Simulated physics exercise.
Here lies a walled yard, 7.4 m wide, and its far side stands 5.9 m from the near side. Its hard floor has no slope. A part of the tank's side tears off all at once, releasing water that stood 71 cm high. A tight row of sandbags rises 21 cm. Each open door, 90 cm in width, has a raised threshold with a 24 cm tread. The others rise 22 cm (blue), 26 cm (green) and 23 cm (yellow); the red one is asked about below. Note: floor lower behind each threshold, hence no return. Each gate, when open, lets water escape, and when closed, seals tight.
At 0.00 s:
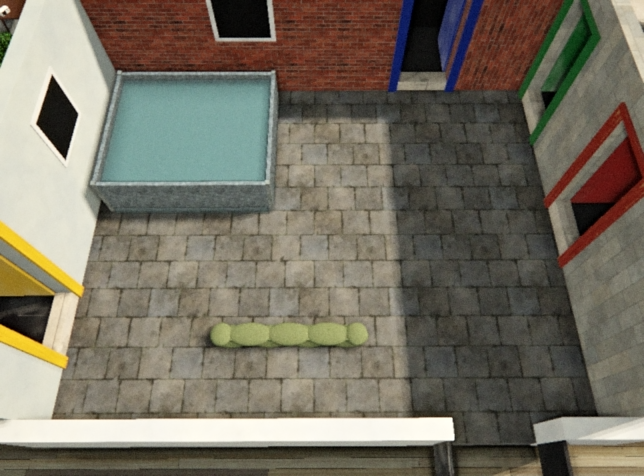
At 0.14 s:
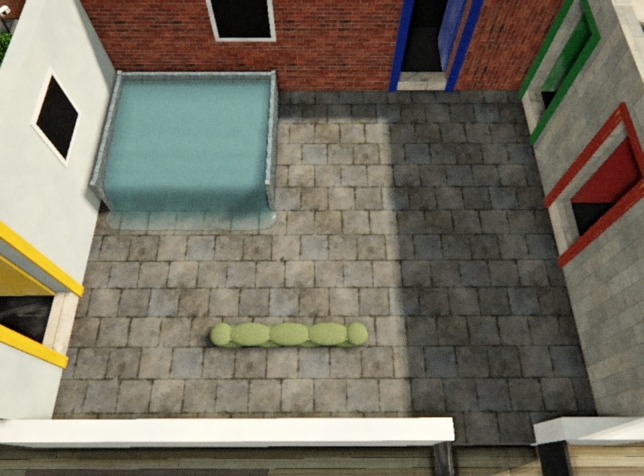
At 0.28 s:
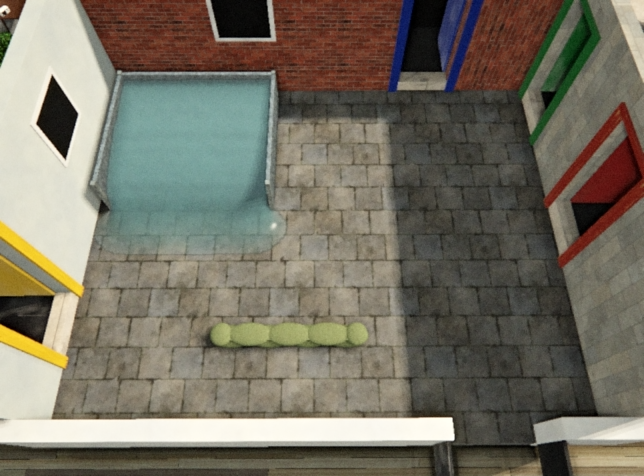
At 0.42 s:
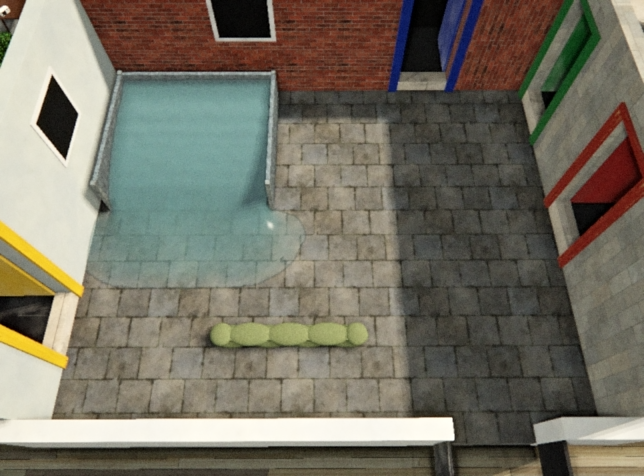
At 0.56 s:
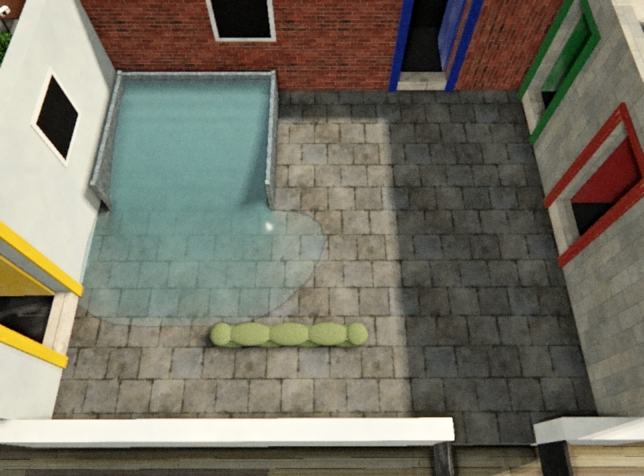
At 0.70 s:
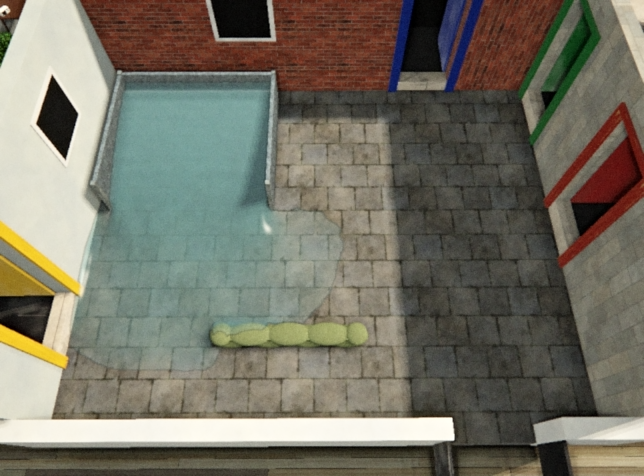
Walled paved yard with a tank losing its near side, water spreading across the floor to a green hedge and yellow doorway.
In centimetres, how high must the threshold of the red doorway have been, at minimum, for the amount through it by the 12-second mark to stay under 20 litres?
It must have been at least 10.5 cm high.
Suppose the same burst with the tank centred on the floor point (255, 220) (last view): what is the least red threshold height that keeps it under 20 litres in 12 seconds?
You'd need some 9.0 cm.
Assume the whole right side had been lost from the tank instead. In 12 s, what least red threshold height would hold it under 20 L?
Some 22 cm.
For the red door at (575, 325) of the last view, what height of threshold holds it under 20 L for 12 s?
It needs roughly 19 cm.
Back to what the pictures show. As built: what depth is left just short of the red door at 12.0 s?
You'd measure close to 9.5 cm there.
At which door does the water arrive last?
The blue one.
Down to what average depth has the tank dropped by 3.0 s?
Close to 16 cm deep on average.
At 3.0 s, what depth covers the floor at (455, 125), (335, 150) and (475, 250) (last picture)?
About 0, 0 and 4 cm respectively.
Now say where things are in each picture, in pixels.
The first picture shows still water, 71 cm deep, in the tank at (190, 128); the red door at (584, 201) is dry.
In the second picture, the gap is at (189, 199), the front 0.3 m out at (115, 224); the back of the tank holds 71 cm.
In the third picture, water pours out at (190, 201) and has run 0.8 m, to (197, 251); about 13 cm deep outside, 71 cm at the back.
In the fourth picture, water pours out at (190, 202) and has run 1.3 m, to (130, 283); about 12 cm deep outside, 71 cm at the back.
In the fifth picture, the front is at (140, 321), 1.9 m from the gap at (191, 202); 5.9 m2 of floor is wet, 65 cm left at the back.
In the sixth picture, the gap is at (191, 202), the front 2.5 m out at (116, 362); the back of the tank holds 59 cm; the red door at (584, 201), 5.9 m from the gap, is still 3.7 m from the nearest water.
After 1.4 s water covers 35 % of the floor, deepest (46 cm) near (51, 426); it has not reached the red door.
After 3.0 s water covers 60 % of the floor, deepest (38 cm) near (69, 346); it has not reached the red door.
After 12.0 s water covers 95 % of the floor, deepest (18 cm) near (164, 96); 10 cm at the red door, 0 litres in over its 27 cm threshold.
At the red door as built, the water arrived by 3.2 s and peaked near 17 cm at 4.8 s.
With a threshold of 9.5 cm, 29 litres would have come in within the 12 s; with 12.5 cm, 7 litres. So under 20 litres takes about 10.5 cm.
